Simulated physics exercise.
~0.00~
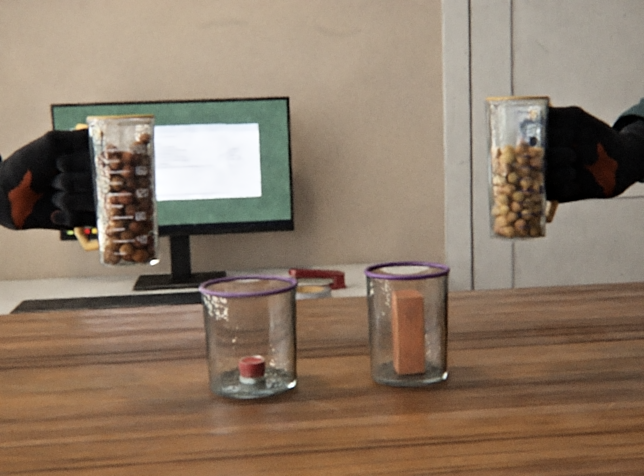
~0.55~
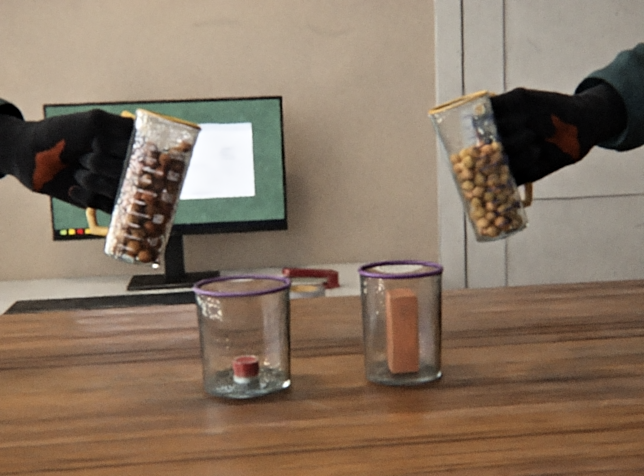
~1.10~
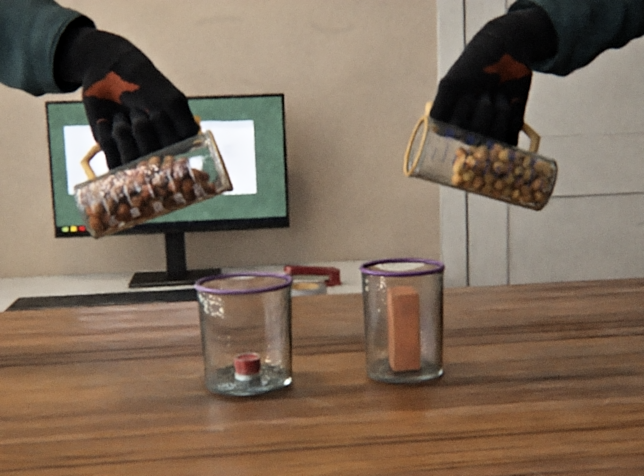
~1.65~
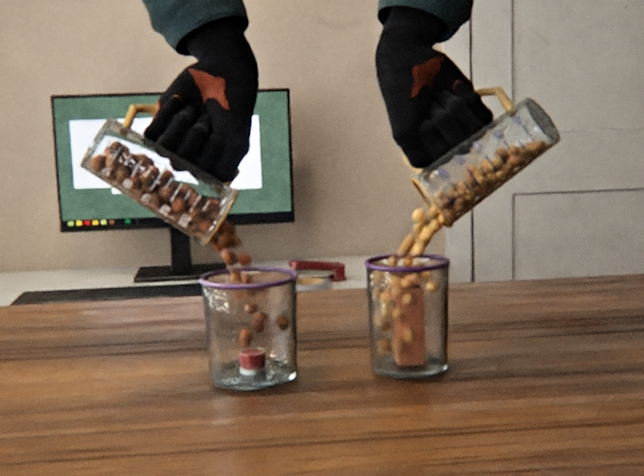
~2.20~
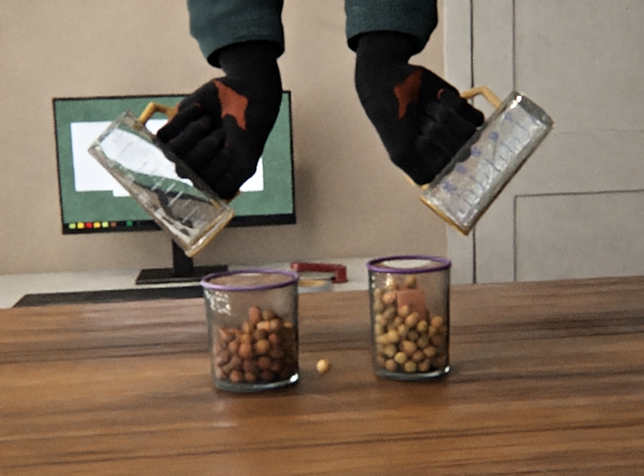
On a wooden counter in front of a monitor and a pale wall, two purple-rimmed glasses stand side by side, the left holding a small red-and-white object and the right a tall orange block. Two black-gloved hands hold up clear, handled cups, the left one full of brown, nut-like pieces and the right one of paler, yellowish ones. The hands lean the cups, then turn them onto their sides. They tip them further, and the pieces tumble into the glasses below. Finally both cups hang emptied, the left object is buried, the block's top still shows, and one stray piece rests between the glasses.
